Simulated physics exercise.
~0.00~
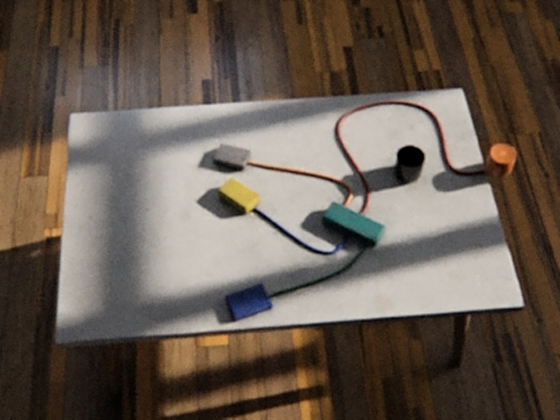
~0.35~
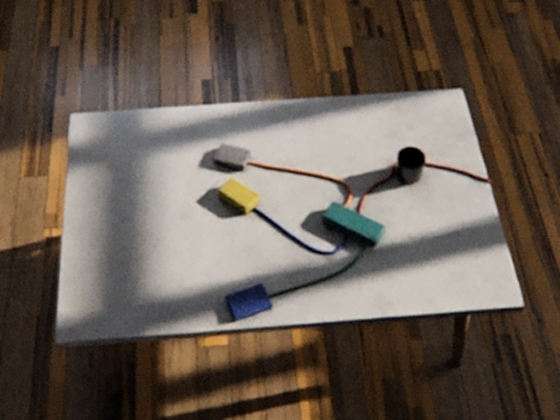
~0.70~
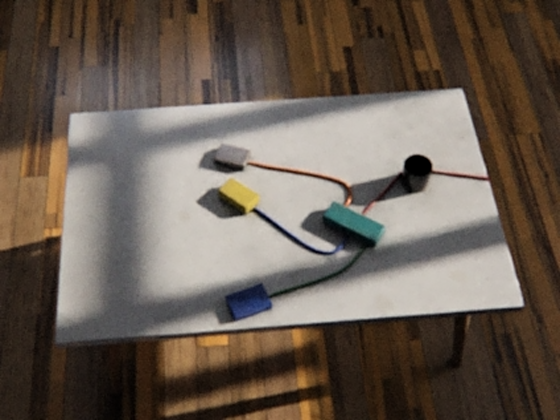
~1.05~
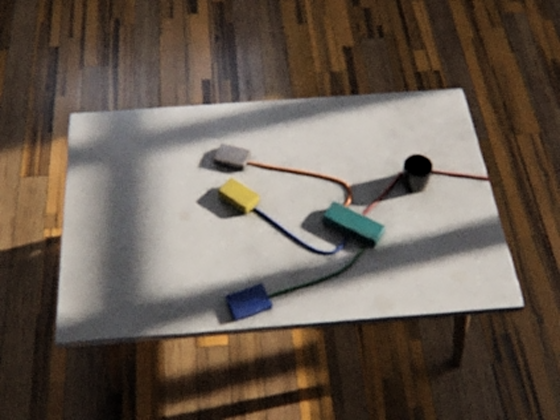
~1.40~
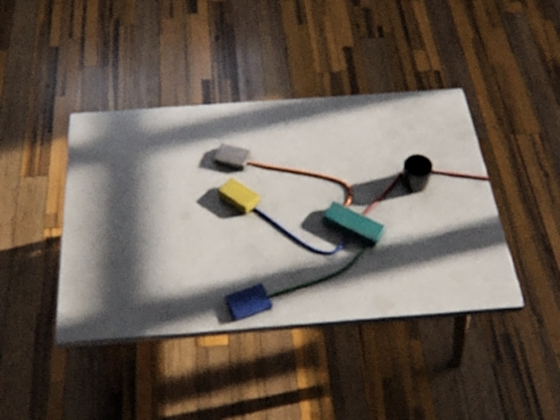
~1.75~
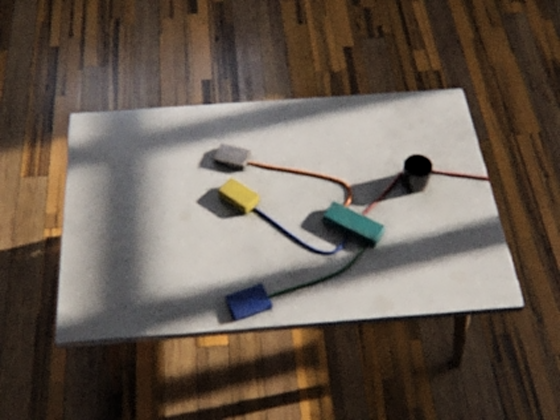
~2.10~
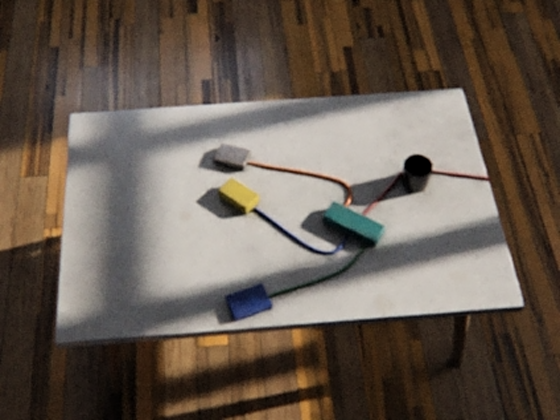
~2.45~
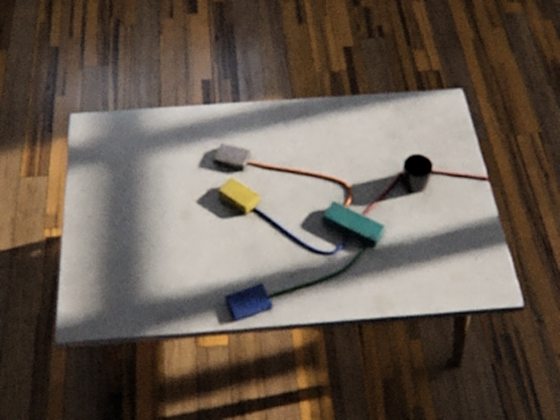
Orange speaker dropping off the table's right edge, pulling its red cable taut against a black mug that shifts slightly and stays standing.
